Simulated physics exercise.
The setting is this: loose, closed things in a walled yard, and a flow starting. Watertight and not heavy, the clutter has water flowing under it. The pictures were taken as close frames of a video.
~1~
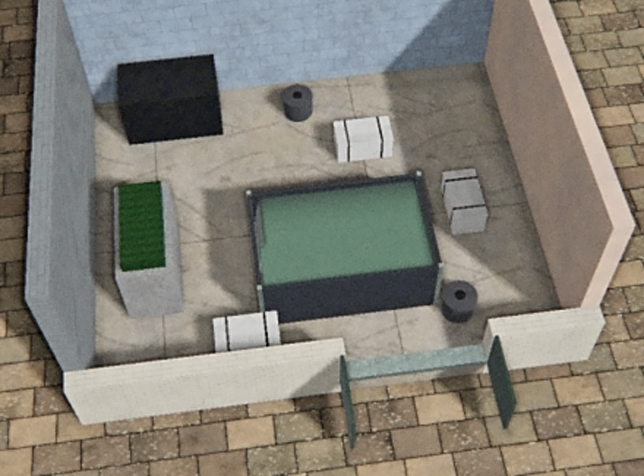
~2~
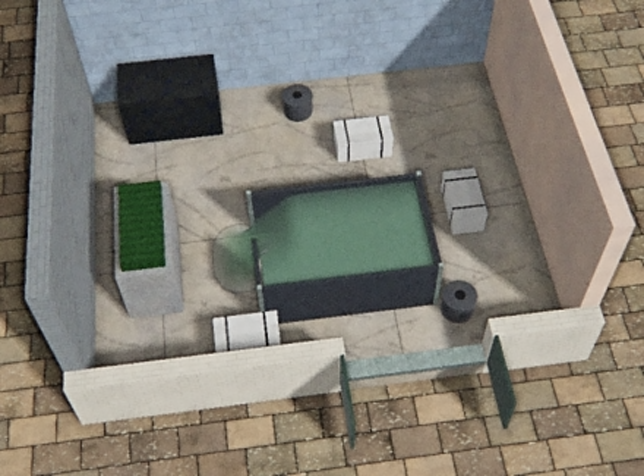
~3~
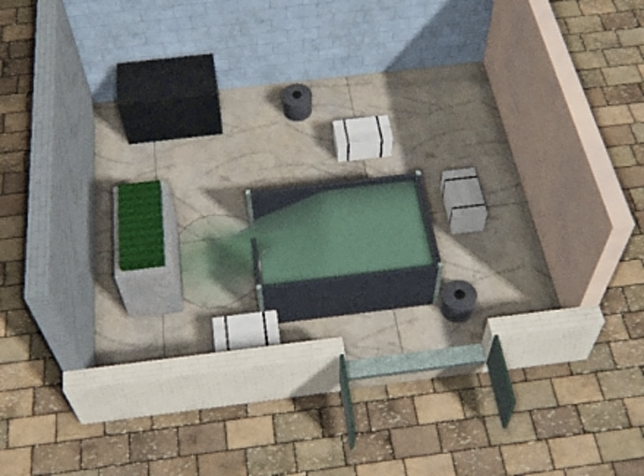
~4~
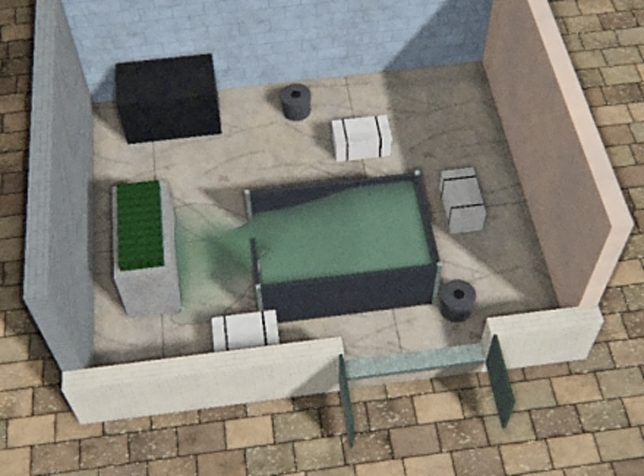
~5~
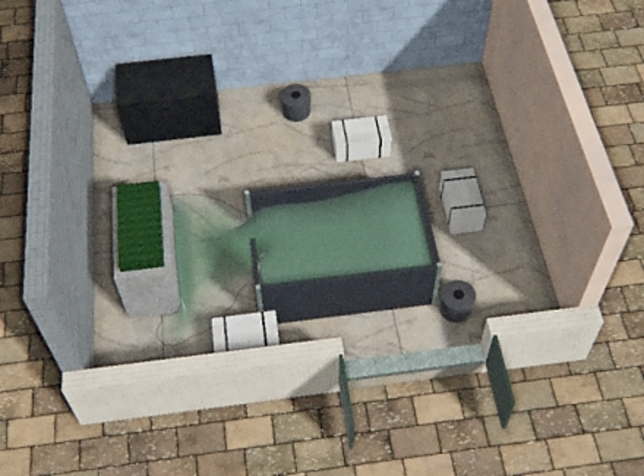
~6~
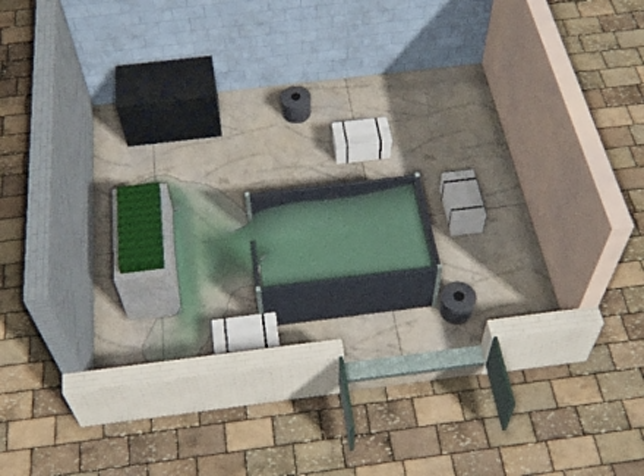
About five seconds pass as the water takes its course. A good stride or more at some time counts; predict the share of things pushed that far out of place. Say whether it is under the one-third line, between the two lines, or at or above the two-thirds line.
Middle band.
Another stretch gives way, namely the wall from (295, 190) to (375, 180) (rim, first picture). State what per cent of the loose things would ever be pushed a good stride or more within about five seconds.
That should be close to 60 percent.
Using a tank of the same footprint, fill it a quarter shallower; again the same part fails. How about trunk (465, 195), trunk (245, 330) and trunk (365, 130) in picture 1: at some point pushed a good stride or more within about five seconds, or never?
Answers, in the order asked: Stayed within the threshold, went past the threshold, stayed within the threshold.
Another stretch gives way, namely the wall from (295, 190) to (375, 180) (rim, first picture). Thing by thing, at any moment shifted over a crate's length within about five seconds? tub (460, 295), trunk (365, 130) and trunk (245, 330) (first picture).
First stays short of it, second covers that distance, third stays short of it.
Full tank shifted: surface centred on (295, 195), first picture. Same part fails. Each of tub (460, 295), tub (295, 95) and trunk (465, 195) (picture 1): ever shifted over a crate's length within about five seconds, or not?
First never got that far, then got that far, then never got that far.
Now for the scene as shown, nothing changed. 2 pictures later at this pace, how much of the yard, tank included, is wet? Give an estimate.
Roughly 30 %.
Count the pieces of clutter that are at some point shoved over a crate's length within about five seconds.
So the number is 3.
A moment on, 0 of 5 are well off their spots; 0 afloat.
Next, 1 of 5 are well off their spots; 0 afloat.
Later, 2 of 5 are well off their spots; 1 afloat.
In the end, 3 of 5 are well off their spots, and 3 have been at some point; 0 afloat.
